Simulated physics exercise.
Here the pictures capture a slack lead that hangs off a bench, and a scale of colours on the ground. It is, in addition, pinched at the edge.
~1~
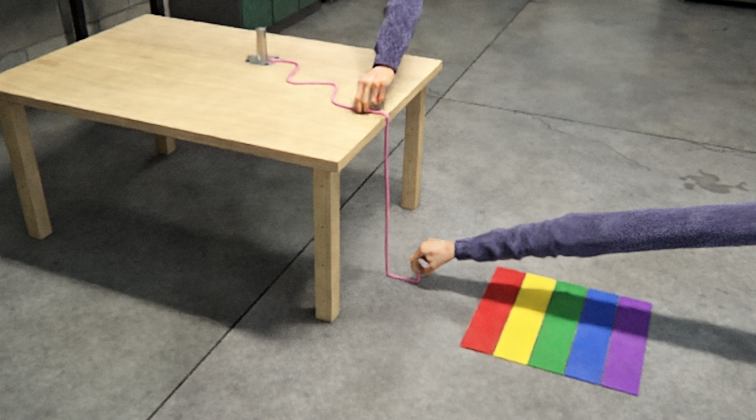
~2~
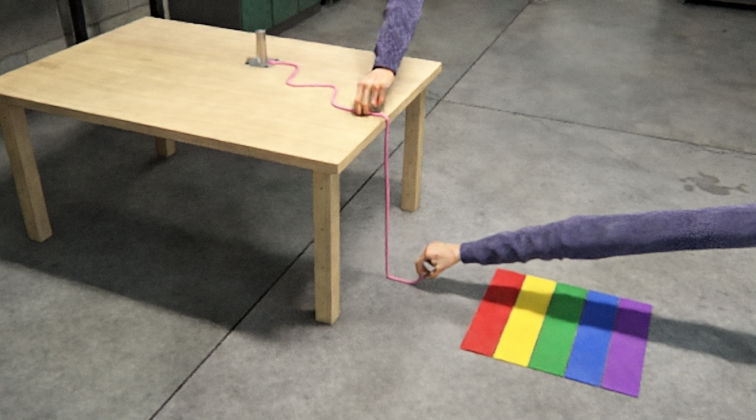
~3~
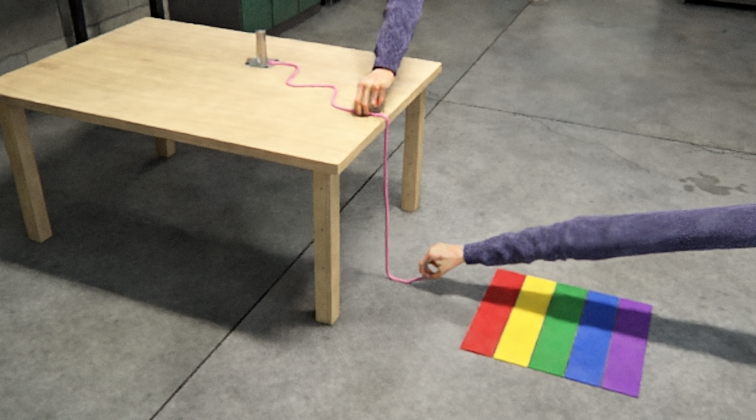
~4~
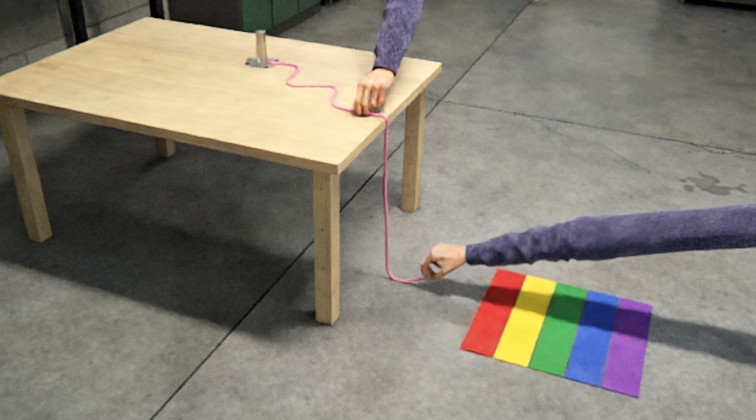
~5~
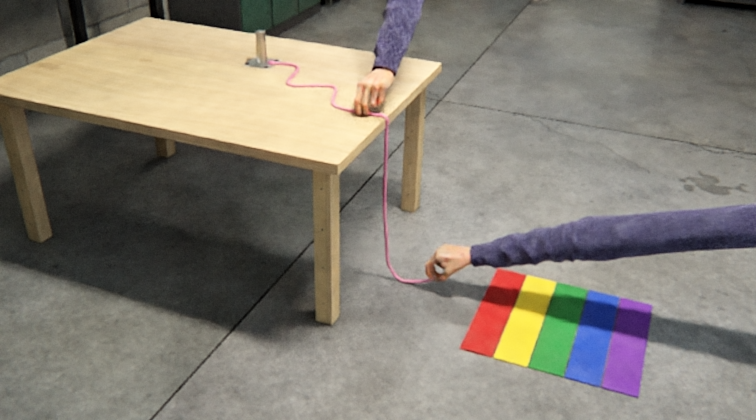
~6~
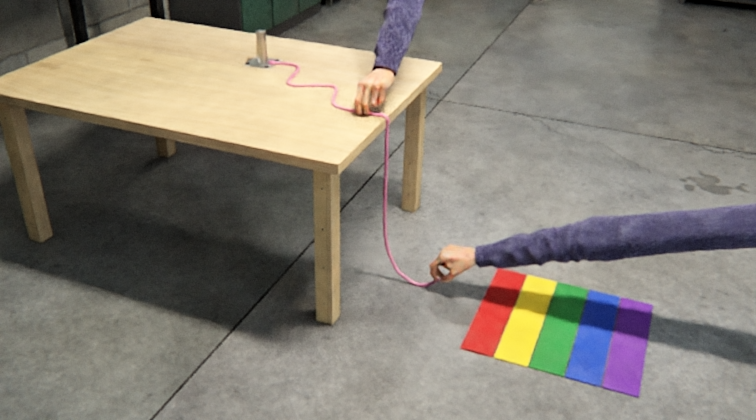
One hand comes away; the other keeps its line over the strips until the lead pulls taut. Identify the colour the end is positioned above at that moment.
It is positioned above blue.
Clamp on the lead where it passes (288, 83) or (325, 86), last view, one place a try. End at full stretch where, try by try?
First try near (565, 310), second near (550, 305).
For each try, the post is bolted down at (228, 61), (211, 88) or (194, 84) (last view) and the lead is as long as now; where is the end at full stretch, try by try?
The three places are (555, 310), (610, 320) and (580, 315), in that order.
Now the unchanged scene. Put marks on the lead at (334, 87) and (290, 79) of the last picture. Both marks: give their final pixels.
The first lands at (357, 98), while the second lands at (315, 81).
Soon after, end near (534, 303); over yellow.
Then, end near (578, 314); over green.
At full stretch, end near (604, 320); over blue. It halts on the blue strip.
